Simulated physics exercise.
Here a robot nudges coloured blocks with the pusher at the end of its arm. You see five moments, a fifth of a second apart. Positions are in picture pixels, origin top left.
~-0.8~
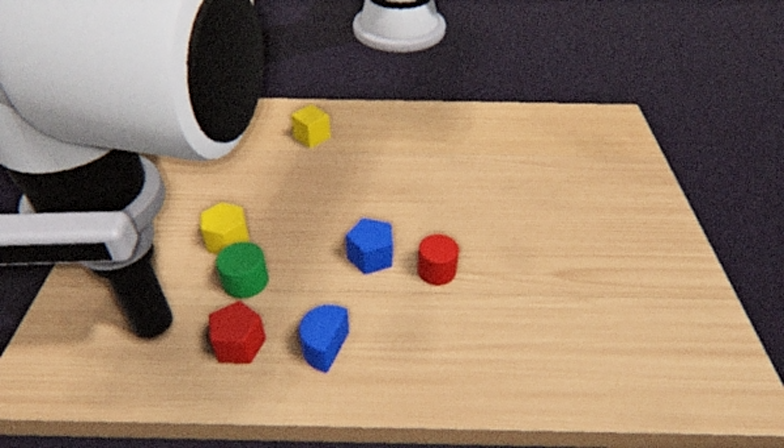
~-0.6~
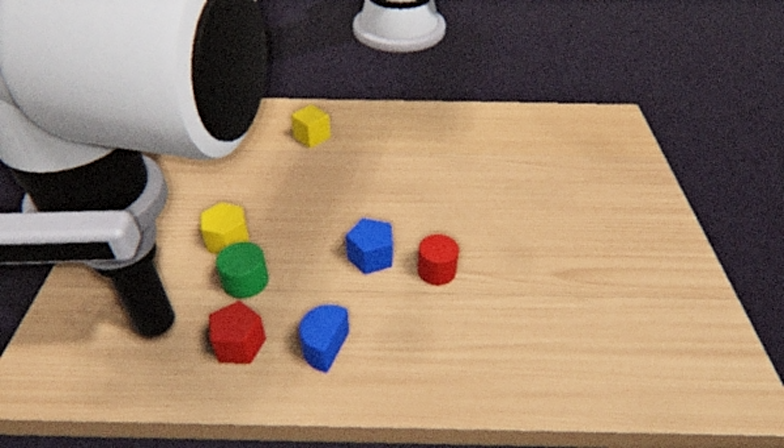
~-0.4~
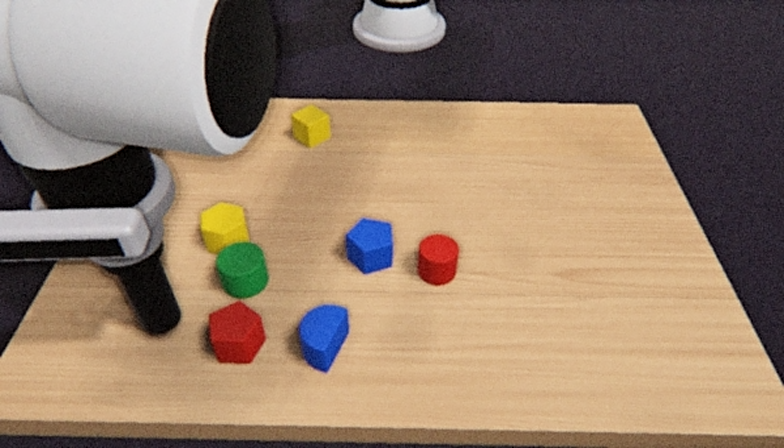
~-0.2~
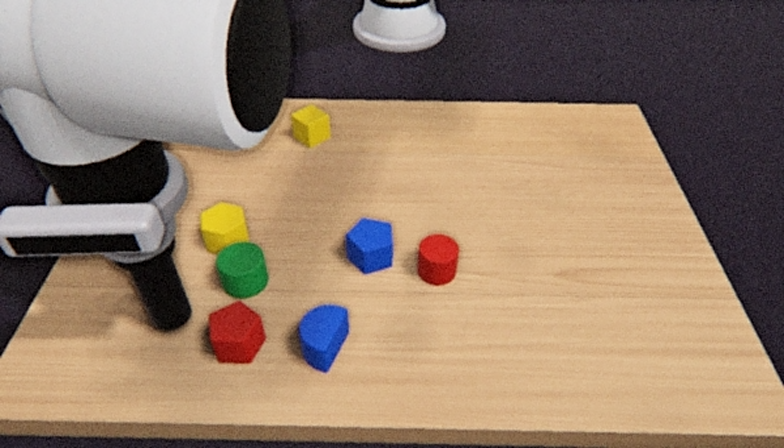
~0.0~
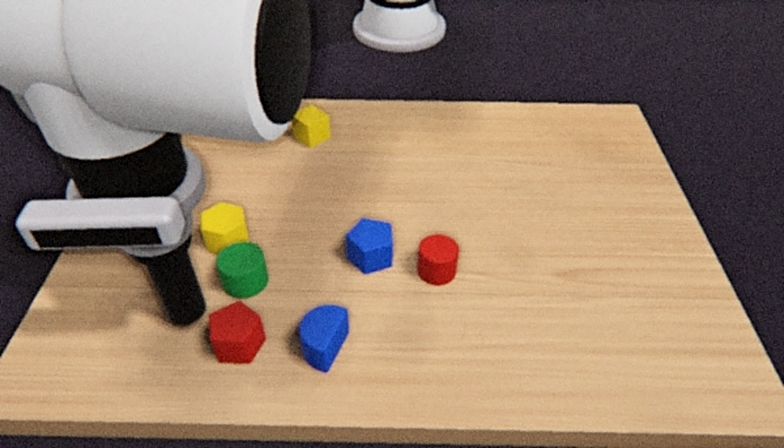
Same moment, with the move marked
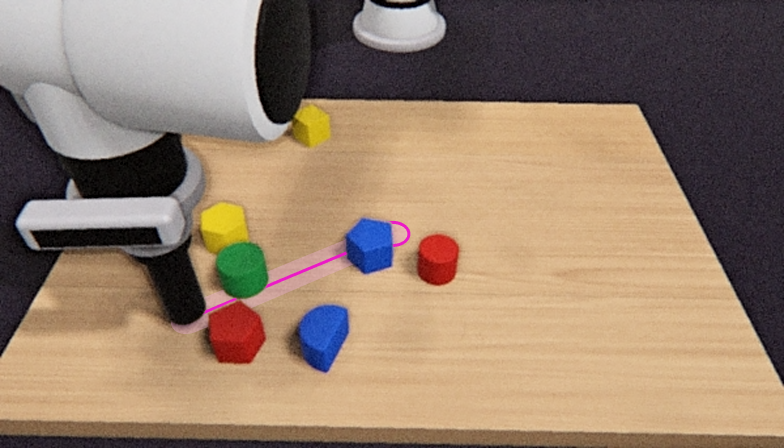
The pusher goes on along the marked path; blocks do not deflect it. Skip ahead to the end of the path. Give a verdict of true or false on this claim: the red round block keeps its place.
My answer: False.
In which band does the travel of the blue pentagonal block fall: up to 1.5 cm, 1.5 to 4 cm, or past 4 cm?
More than 4 cm.
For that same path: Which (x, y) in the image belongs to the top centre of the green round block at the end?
In the picture, it is at (283, 222).
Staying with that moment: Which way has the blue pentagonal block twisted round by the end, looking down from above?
Viewed from overhead, the blue pentagonal block winds up turned clockwise.
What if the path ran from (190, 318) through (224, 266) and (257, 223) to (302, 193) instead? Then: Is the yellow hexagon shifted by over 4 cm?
Yes, that is what happens.
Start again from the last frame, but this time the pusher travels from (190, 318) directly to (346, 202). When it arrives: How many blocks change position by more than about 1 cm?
My best guess is that a single block moves over 1 cm.
Path on the board, in a line from (190, 318) to (393, 234).
On the path given first. One third of the way, pusher at (264, 279); green round block at (271, 233).
Two thirds of the way, pusher at (331, 251); green round block at (283, 222).
At the end, pusher at (393, 225); red pentagonal block in place; green round block at (283, 222); blue pentagonal block at (423, 227), turned 80° clockwise; red round block at (448, 253).
